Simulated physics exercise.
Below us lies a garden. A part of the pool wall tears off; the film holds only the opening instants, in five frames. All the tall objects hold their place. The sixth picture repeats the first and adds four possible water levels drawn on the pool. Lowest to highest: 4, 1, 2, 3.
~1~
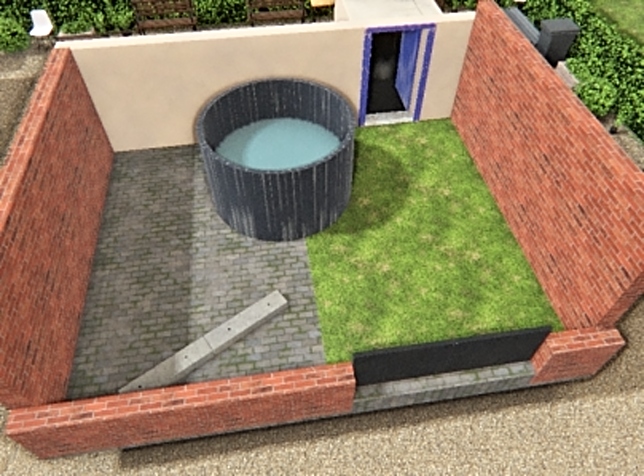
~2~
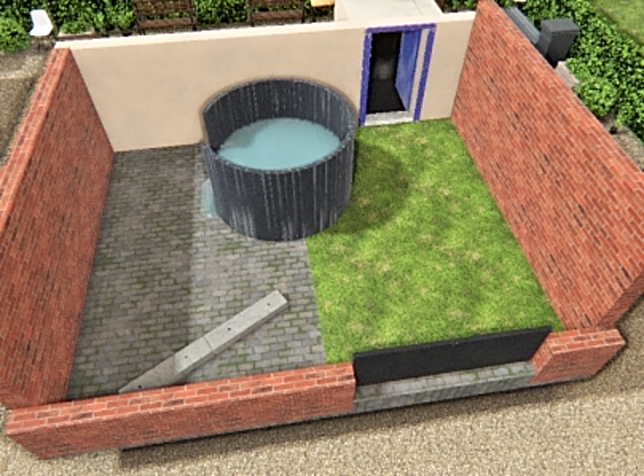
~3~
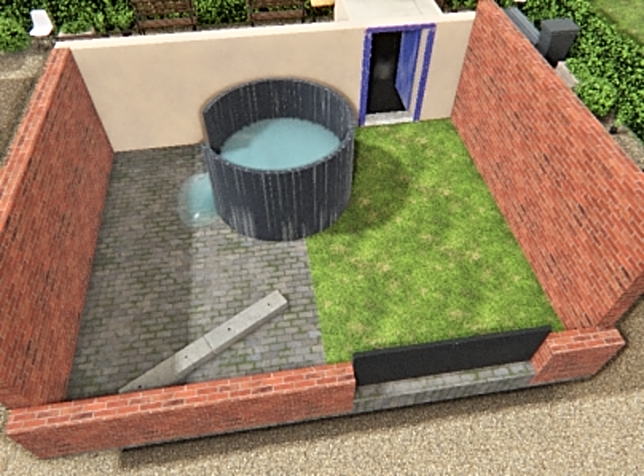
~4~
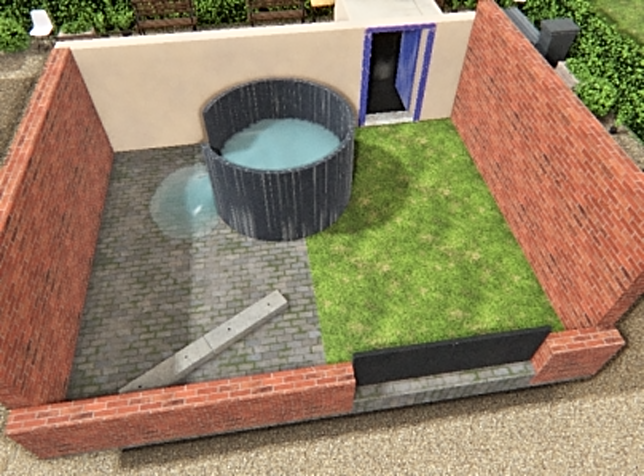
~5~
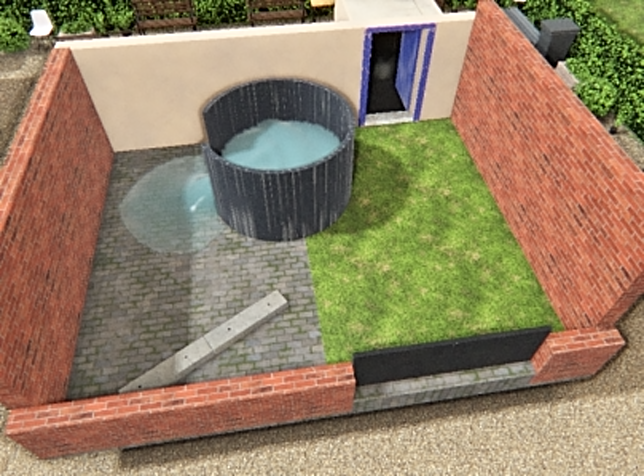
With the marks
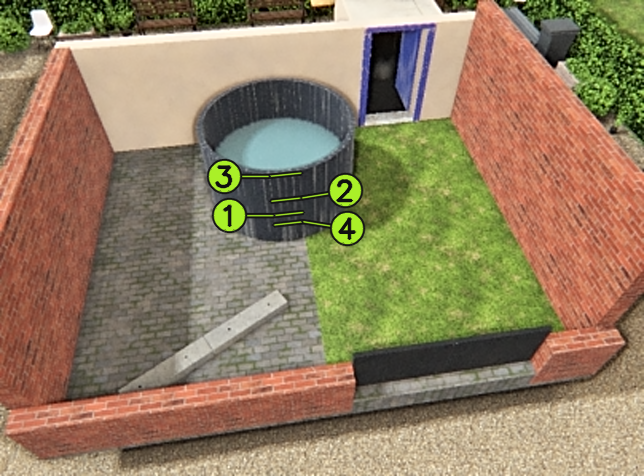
At the start, a round dark pool of still water stands in a brick-walled garden, between grey paving and grass, with a blue-framed doorway behind. Water then emerges at the pool's left side and spreads leftward across the paving in a widening, shallow sheet, while the walls and gate stay still.
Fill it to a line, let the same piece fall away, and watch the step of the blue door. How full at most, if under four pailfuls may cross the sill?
Take 2.
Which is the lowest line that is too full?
3 it is.
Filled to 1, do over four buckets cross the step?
No, not at all.
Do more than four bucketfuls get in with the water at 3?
Yes, it does.
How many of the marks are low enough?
Three of the four.
In lime, 1 at (288, 214); 2 at (286, 199); 3 at (284, 174); 4 at (288, 223); from the bottom up 4, 1, 2, 3.
With 1, nothing gets over.
With 2, nothing gets over.
With 3, about 10 bucketfuls get in.
With 4, nothing gets over.
